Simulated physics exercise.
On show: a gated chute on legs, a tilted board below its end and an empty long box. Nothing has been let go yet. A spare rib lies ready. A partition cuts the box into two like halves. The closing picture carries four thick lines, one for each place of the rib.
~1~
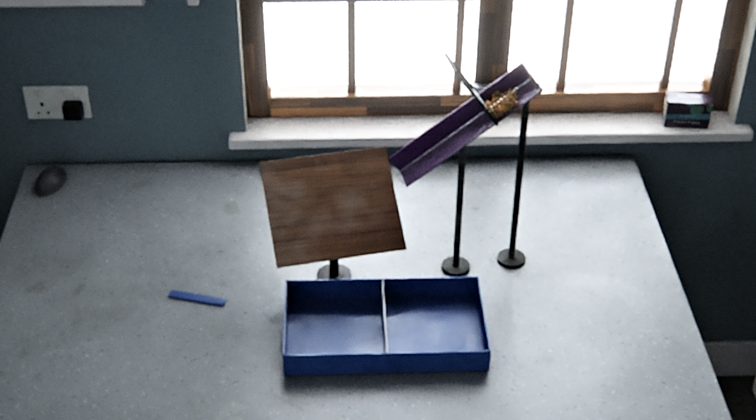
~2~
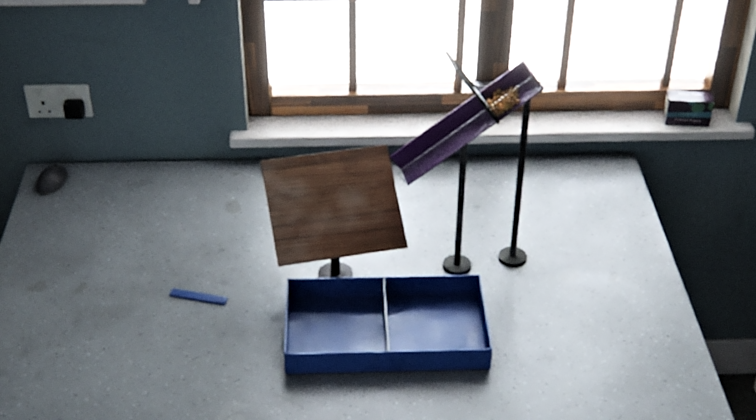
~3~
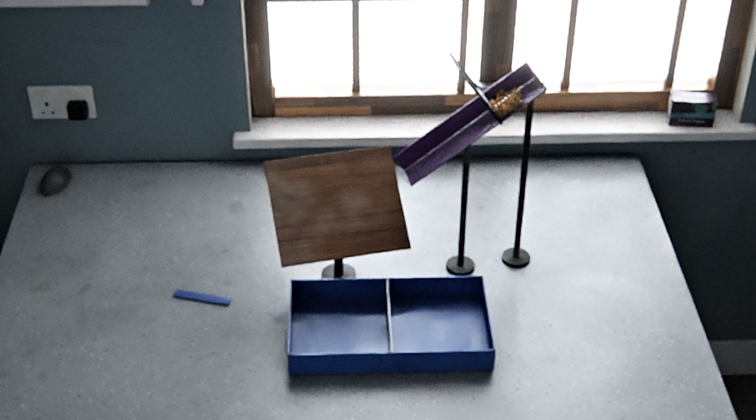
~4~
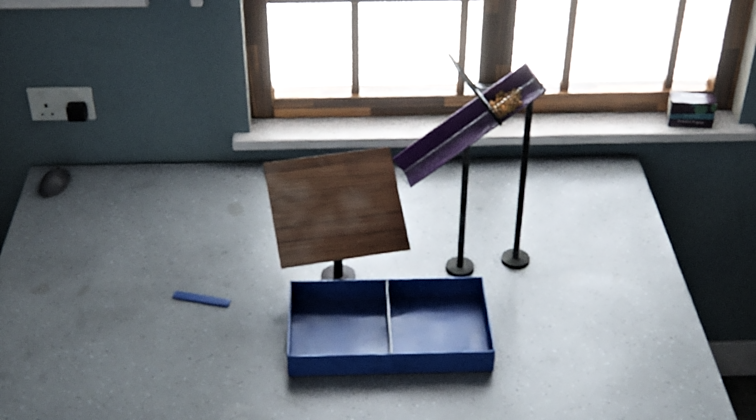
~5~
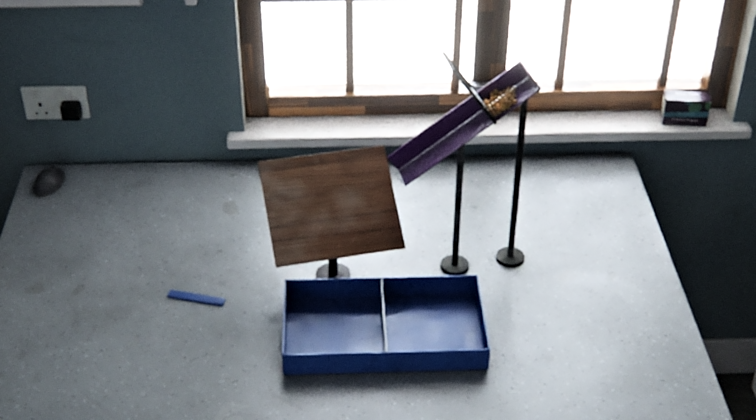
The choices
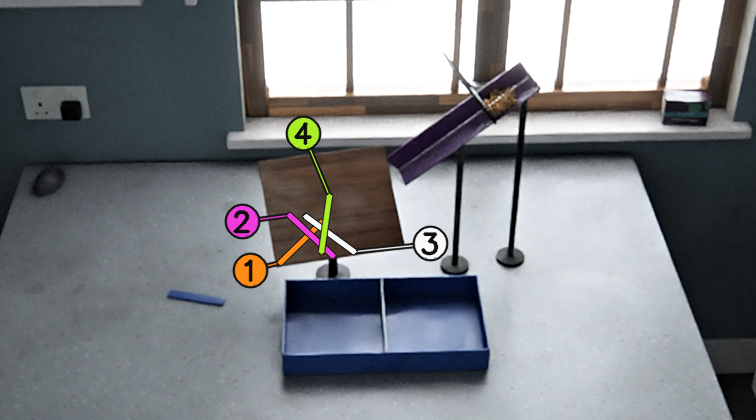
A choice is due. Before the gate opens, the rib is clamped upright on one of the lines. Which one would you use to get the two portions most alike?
Best: 3.
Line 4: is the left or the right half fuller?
Left.
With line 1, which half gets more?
Left.
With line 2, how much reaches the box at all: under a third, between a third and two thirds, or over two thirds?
It is over two thirds.
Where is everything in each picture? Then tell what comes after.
The first picture shows load behind the gate near (498, 105), round wooden beads; lip of the chute near (403, 179), sloping gently.
The second picture shows middle of the board near (334, 204), tilted fairly steeply; middle of its low edge near (344, 257); of its high edge near (324, 153).
The third picture shows front corners of the box near (288, 355) and (495, 350); front end of its middle wall near (392, 352); gate still shut near (483, 97).
The fourth picture shows middle of the load near (502, 105); lip near (407, 179).
The fifth picture shows middle of the load near (496, 103); lip near (402, 178).
On the marked copy, line 1 from (321, 222) to (280, 262); line 2 from (289, 215) to (332, 255); line 3 from (305, 216) to (354, 251); line 4 from (329, 196) to (321, 251).
Choosing 1, of what is caught, the whole lot in the left half, none at all in the right.
Choosing 2, of what is caught, all but a few in the left half, a small share in the right.
Choosing 3, of what is caught, close to half in the left half, close to half in the right.
Choosing 4, of what is caught, all but a few in the left half, only a few in the right.
